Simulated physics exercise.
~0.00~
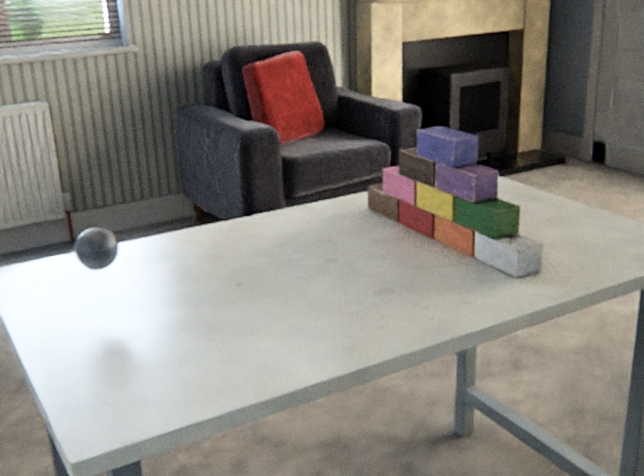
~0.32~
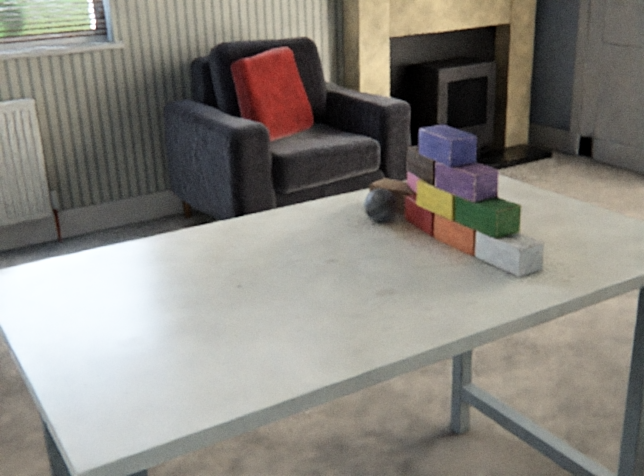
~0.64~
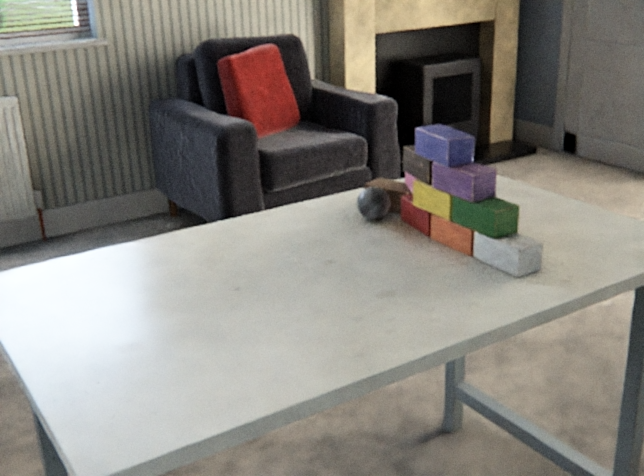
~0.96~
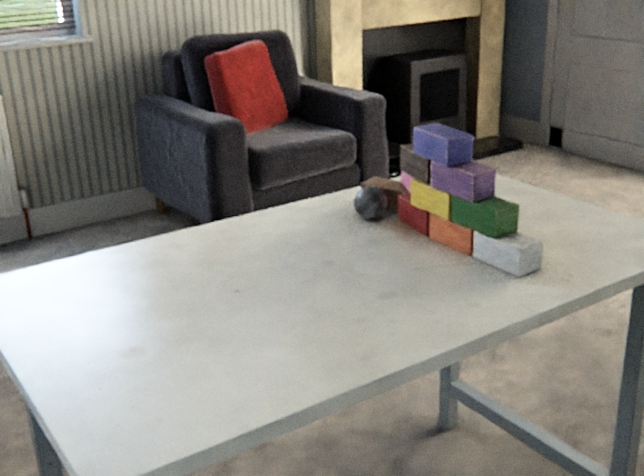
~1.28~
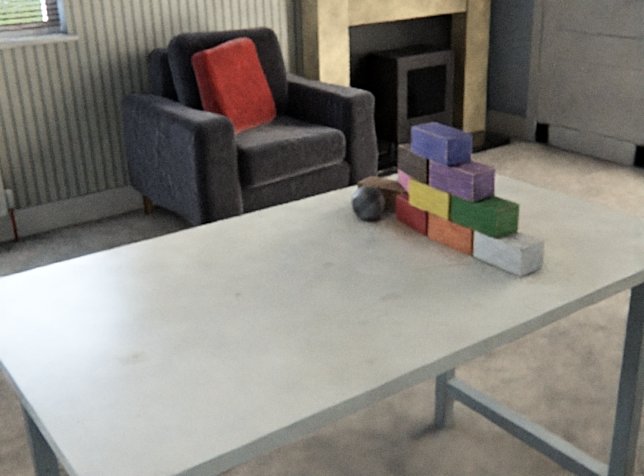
A pale table with bare edges fills the foreground of a room, seen from slightly above, with a dark armchair holding a red cushion and a fireplace behind it. A stepped stack of coloured blocks stands toward the right, purple and blue above yellow and green, with red, orange and white along the bottom. A grey ball flies in from the left and reaches the left end of the stack, where a brown block sits askew and the pink one shifts slightly. The ball settles beside the blocks while the view drifts gently sideways. The stack stays standing, the blue block still upright.
